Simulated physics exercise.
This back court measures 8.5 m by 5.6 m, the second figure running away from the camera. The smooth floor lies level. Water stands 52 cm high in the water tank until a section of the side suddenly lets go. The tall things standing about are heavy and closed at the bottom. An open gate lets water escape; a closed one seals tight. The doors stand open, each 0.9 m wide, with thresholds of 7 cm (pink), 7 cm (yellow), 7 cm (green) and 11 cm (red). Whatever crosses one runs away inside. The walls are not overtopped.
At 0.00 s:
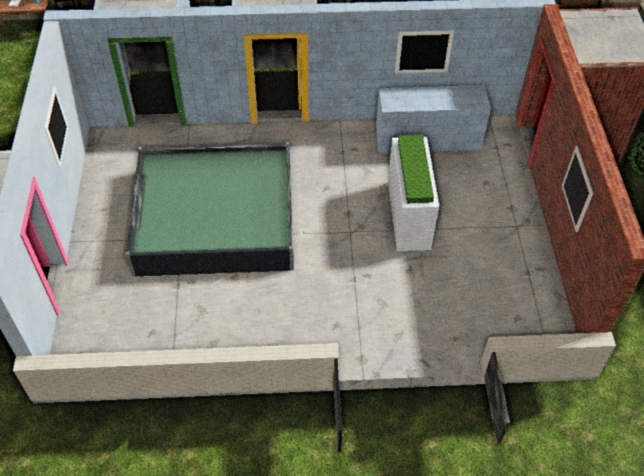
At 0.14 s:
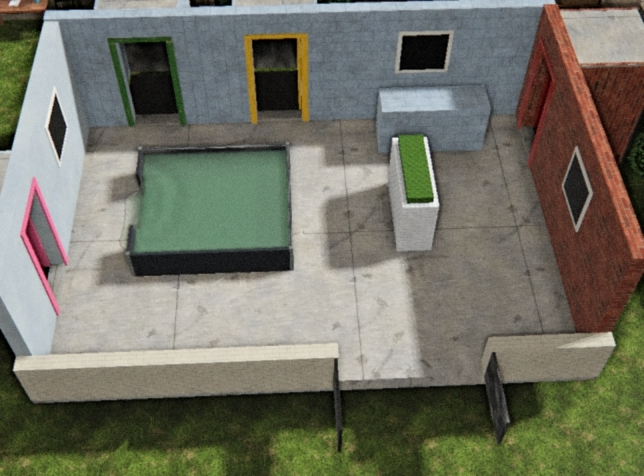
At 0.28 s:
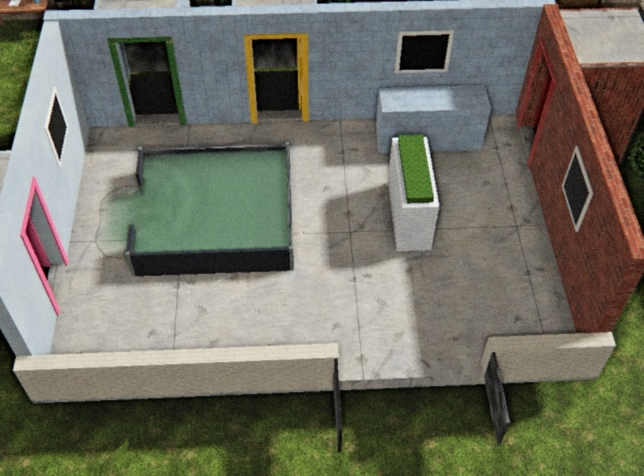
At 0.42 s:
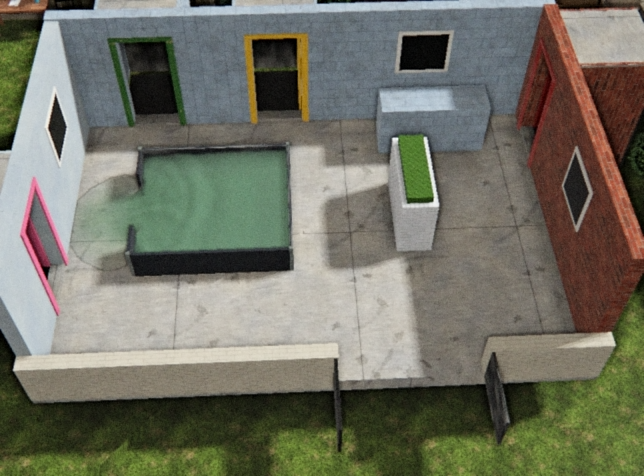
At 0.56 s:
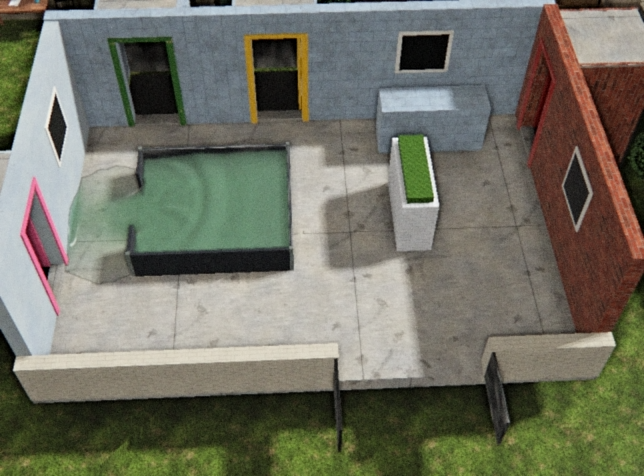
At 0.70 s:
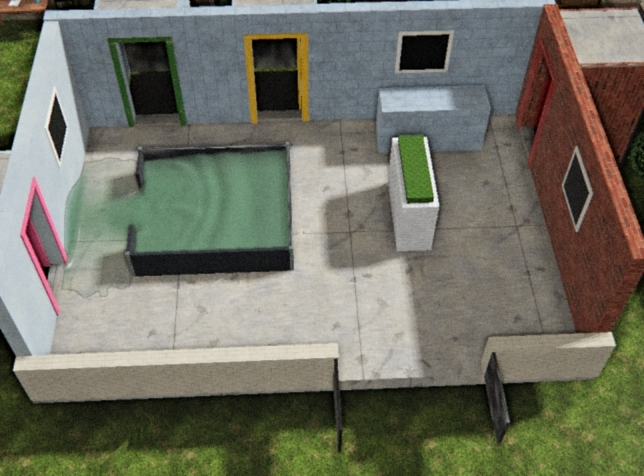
At first, a dark-walled tank of green water sits whole and still in a roofless courtyard with colourful doorways. A gap appears in its left side, and water pours out through it, spreading across the pale floor toward the pink-edged doorway and reaching the left wall while ripples curve across the tank.
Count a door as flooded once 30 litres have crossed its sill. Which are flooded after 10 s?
The water let in: At the pink door it goes over the limit; at the yellow door it stays under the limit; at the green door it exceeds the limit; at the red door it does not reach the limit.
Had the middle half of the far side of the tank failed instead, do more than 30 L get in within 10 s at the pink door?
Then: Pink under.
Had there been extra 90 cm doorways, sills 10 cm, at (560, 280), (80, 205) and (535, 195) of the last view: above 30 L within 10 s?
In turn: Below, over, not over.
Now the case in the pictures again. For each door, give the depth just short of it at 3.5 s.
In cm: Pink 12, yellow 4, green 15, red 0.
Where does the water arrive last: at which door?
The red one.
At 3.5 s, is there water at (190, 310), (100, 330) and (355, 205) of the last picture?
In turn: Under water, wet, still dry.
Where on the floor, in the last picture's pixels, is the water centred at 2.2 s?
Near (175, 221).
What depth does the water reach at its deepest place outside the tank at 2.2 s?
About 40 cm.
After 1.4 s water covers 10 % of the floor and is deepest (40 cm) near (73, 226); pink door 14 cm at the sill, 3 L in, yellow door not reached, green door not reached, red door not reached.
After 2.2 s water covers 20 % of the floor and is deepest (40 cm) near (84, 226); pink door 15 cm at the sill, 20 L in, yellow door not reached, green door 13 cm at the sill, 2 L in, red door not reached.
After 3.5 s water covers 35 % of the floor and is deepest (30 cm) near (90, 134); pink door 12 cm at the sill, 51 L in, yellow door 4 cm at the sill, 0 L in, green door 15 cm at the sill, 36 L in, red door not reached.
After 6.0 s water covers 75 % of the floor and is deepest (21 cm) near (73, 226); pink door 10 cm at the sill, 75 L in, yellow door 4 cm at the sill, 0 L in, green door 12 cm at the sill, 85 L in, red door not reached.
After 10.0 s water covers 95 % of the floor and is deepest (14 cm) near (505, 114); pink door 7 cm at the sill, 83 L in, yellow door 5 cm at the sill, 0 L in, green door 8 cm at the sill, 117 L in, red door 7 cm at the sill, 0 L in.
